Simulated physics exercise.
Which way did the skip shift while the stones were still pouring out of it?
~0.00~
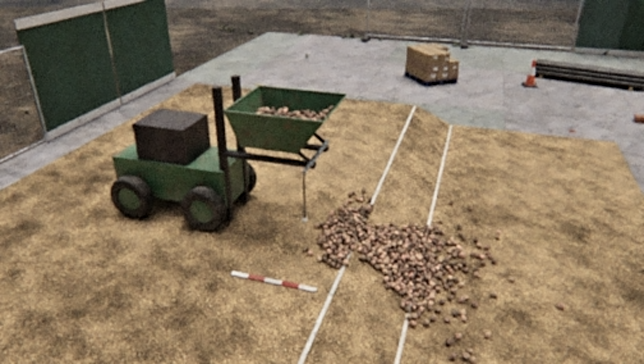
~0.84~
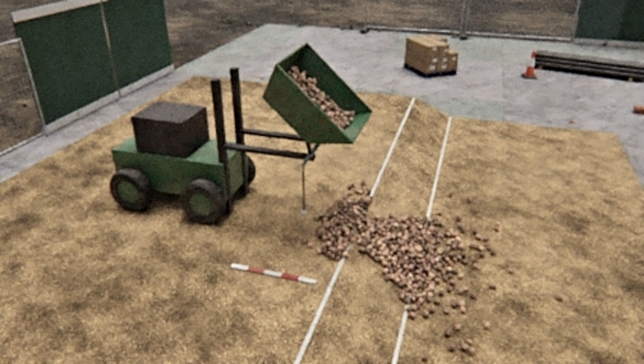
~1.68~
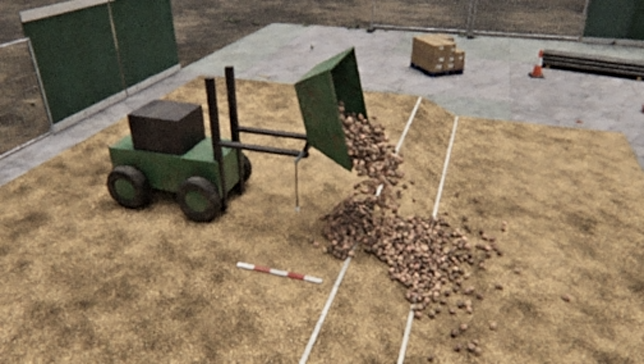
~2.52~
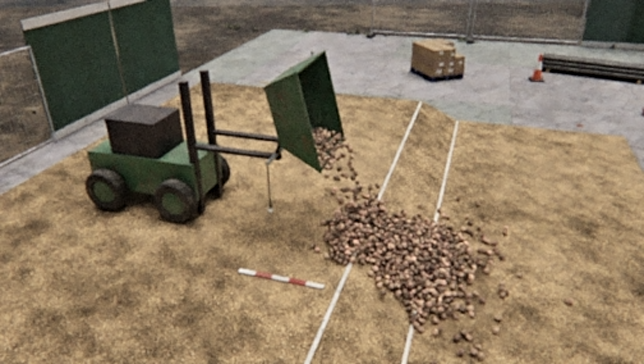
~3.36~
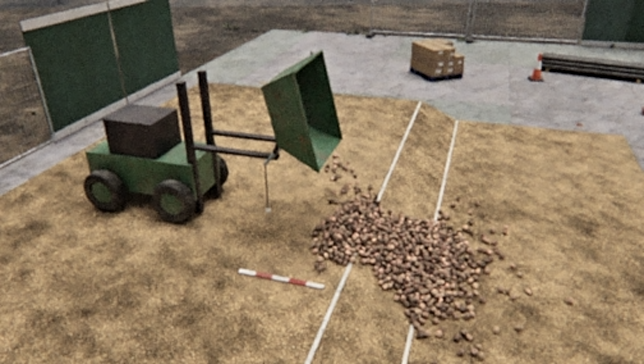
It moved a little to the left, as the forklift backed away from the heap.
